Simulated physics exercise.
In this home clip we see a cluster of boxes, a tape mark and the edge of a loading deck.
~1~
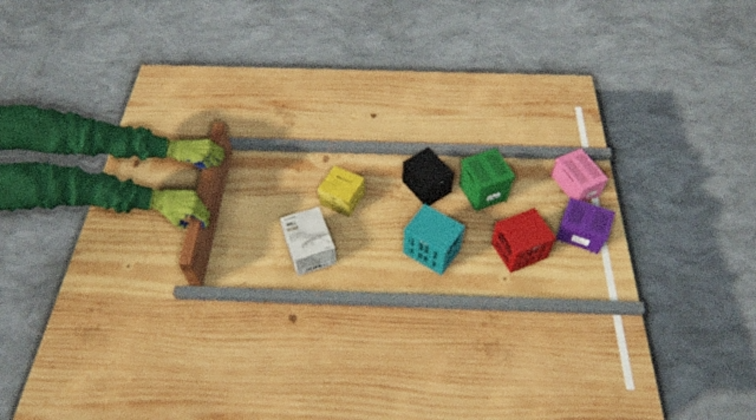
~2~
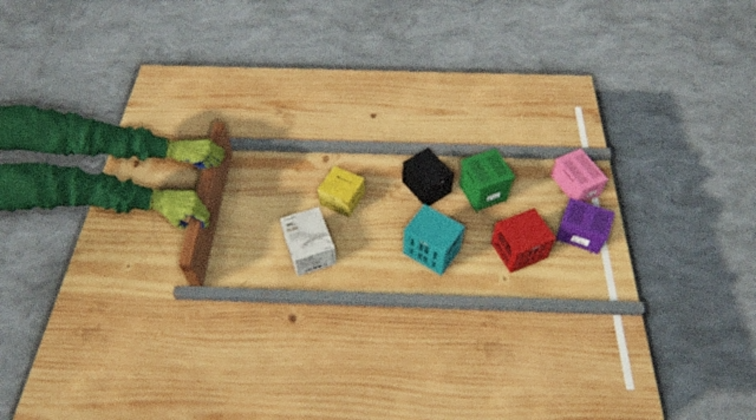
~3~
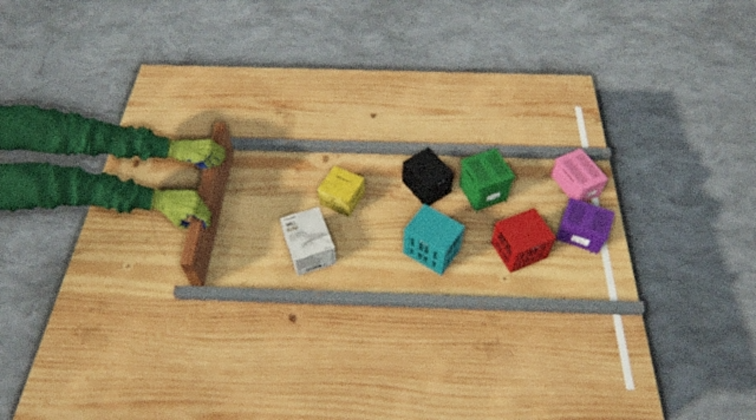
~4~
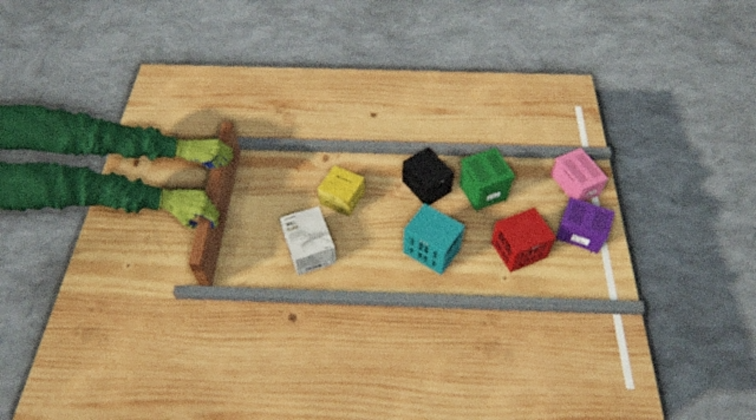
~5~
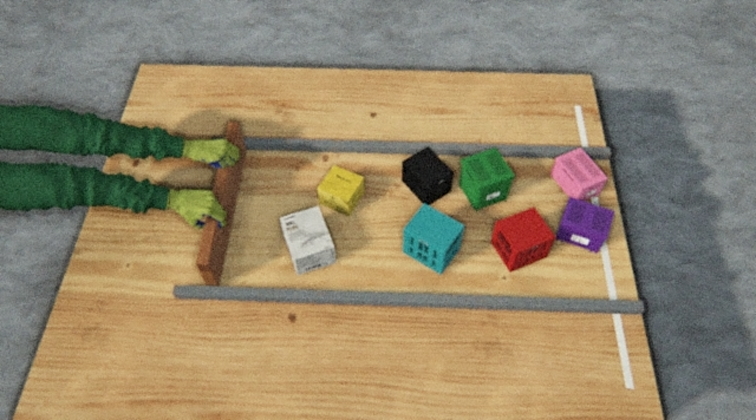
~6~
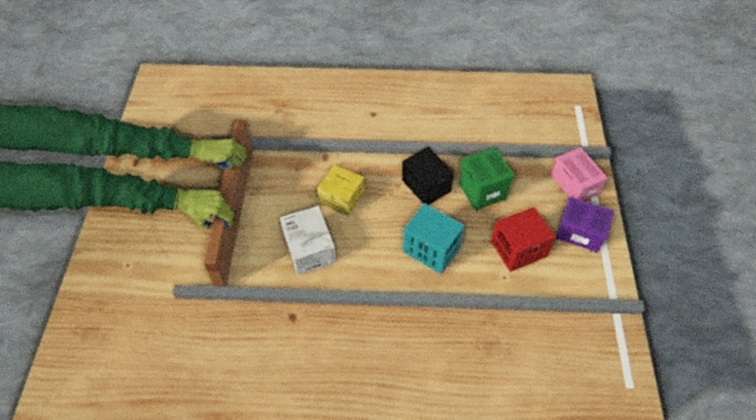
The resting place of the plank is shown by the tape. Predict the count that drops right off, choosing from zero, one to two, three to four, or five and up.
More than four drop off.
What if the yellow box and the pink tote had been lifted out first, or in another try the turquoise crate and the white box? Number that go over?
Try 1: 4; try 2: 4.
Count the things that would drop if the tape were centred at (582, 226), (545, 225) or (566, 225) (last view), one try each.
In order: 6, 4 and 5.
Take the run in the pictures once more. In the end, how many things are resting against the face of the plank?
2 end up touching it.
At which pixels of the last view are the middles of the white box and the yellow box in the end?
Roughly at (631, 256) and at (616, 193), in that order.
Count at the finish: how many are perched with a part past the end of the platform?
Things overhanging at the end: 2.
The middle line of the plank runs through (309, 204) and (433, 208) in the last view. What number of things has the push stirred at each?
1, then 7.
A little later, none off yet; pink tote at rest near (578, 177); purple tote at rest near (584, 225); red crate at rest near (522, 240).
Next, none off yet; pink tote shifted a little near (594, 177); purple tote shifted about its own width near (626, 219); red crate shifted about its own width near (586, 232).
When it is over, the number that fall off is five or more; down, black crate, turquoise crate, green tote, red crate, purple tote and pink tote.
